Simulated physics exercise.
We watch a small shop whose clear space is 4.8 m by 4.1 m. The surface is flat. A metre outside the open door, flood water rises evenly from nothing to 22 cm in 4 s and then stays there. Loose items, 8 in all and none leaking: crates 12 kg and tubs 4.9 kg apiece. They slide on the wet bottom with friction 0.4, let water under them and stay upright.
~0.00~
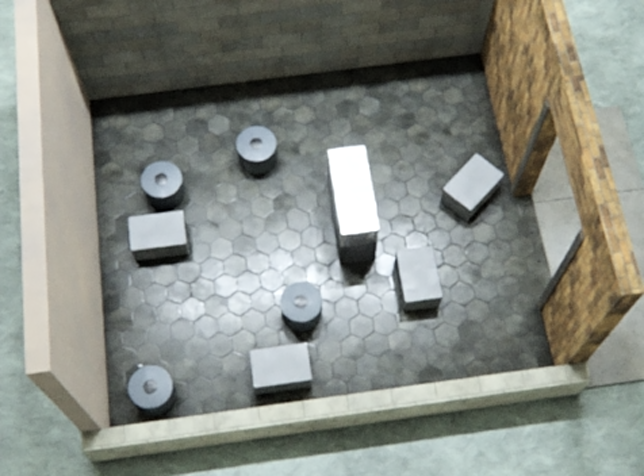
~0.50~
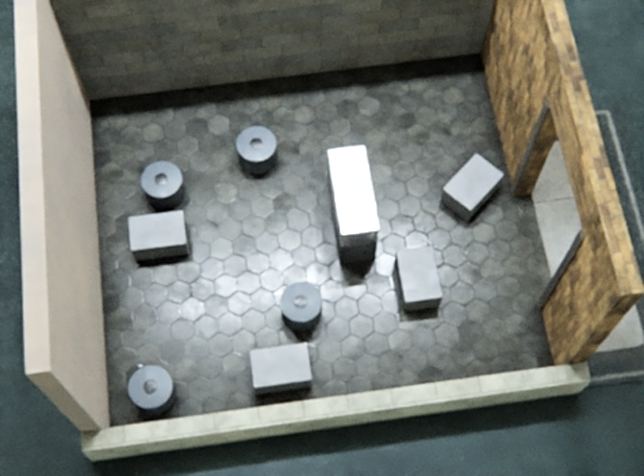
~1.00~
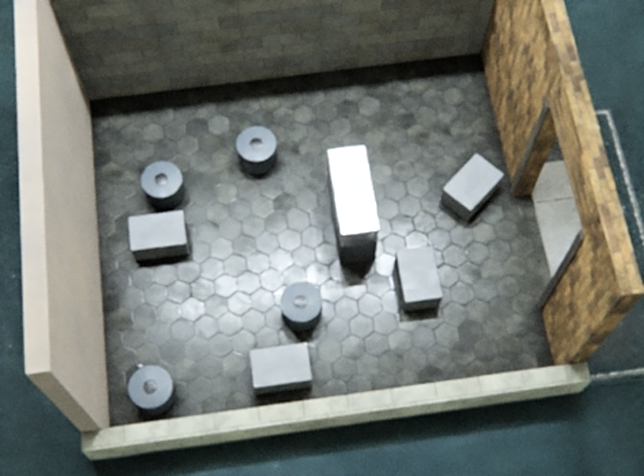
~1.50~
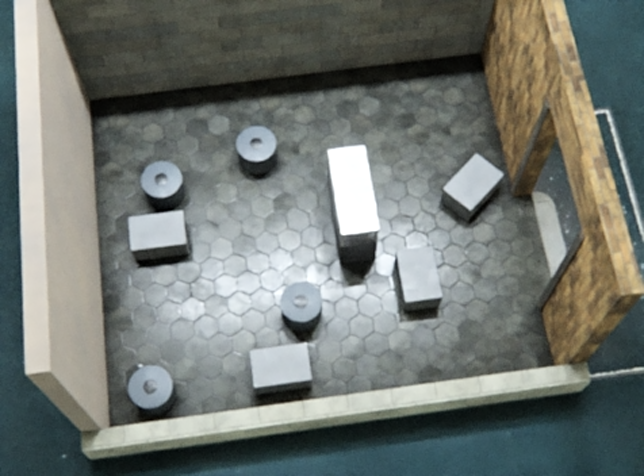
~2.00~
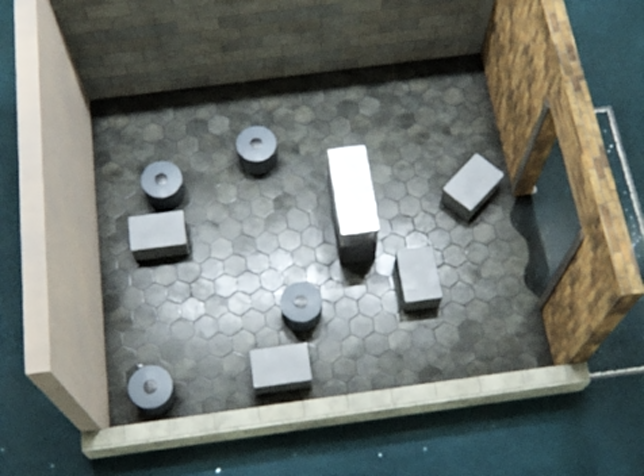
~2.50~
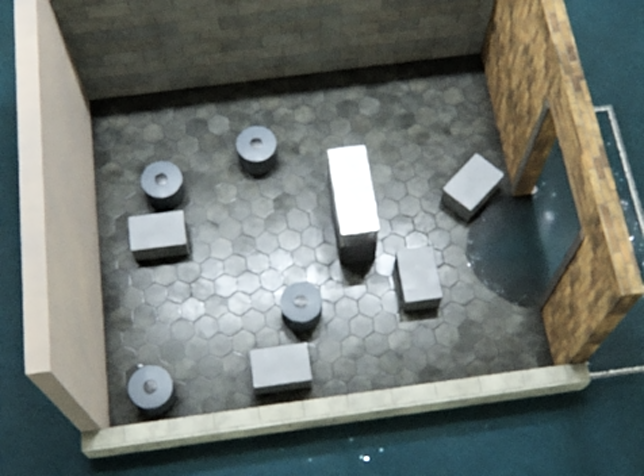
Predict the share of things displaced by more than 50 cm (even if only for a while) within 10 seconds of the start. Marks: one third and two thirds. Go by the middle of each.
Share: At least two thirds.
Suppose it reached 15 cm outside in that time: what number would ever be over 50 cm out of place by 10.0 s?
In that case 4 of them.
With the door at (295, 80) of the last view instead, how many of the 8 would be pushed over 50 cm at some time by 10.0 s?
Then 6.
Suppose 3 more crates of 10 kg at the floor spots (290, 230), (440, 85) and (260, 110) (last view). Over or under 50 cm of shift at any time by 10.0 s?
In turn: Short of it, past it, past it.
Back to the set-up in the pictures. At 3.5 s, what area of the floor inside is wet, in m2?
About 2.0 m2.
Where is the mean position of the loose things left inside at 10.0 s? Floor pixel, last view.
At about (213, 190).
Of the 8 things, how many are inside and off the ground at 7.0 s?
At that moment 2.
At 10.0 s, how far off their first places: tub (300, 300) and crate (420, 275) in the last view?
In that order: 250 cm, 250 cm.
After 3.5 s 0 of 8 are over 50 cm from their spots; 0 afloat.
After 4.5 s 1 of 8 are over 50 cm from their spots; 0 afloat.
After 7.0 s 3 of 8 are over 50 cm from their spots; 2 afloat.
After 10.0 s 7 of 8 are over 50 cm from their spots, and 7 have been at some point; 7 afloat.
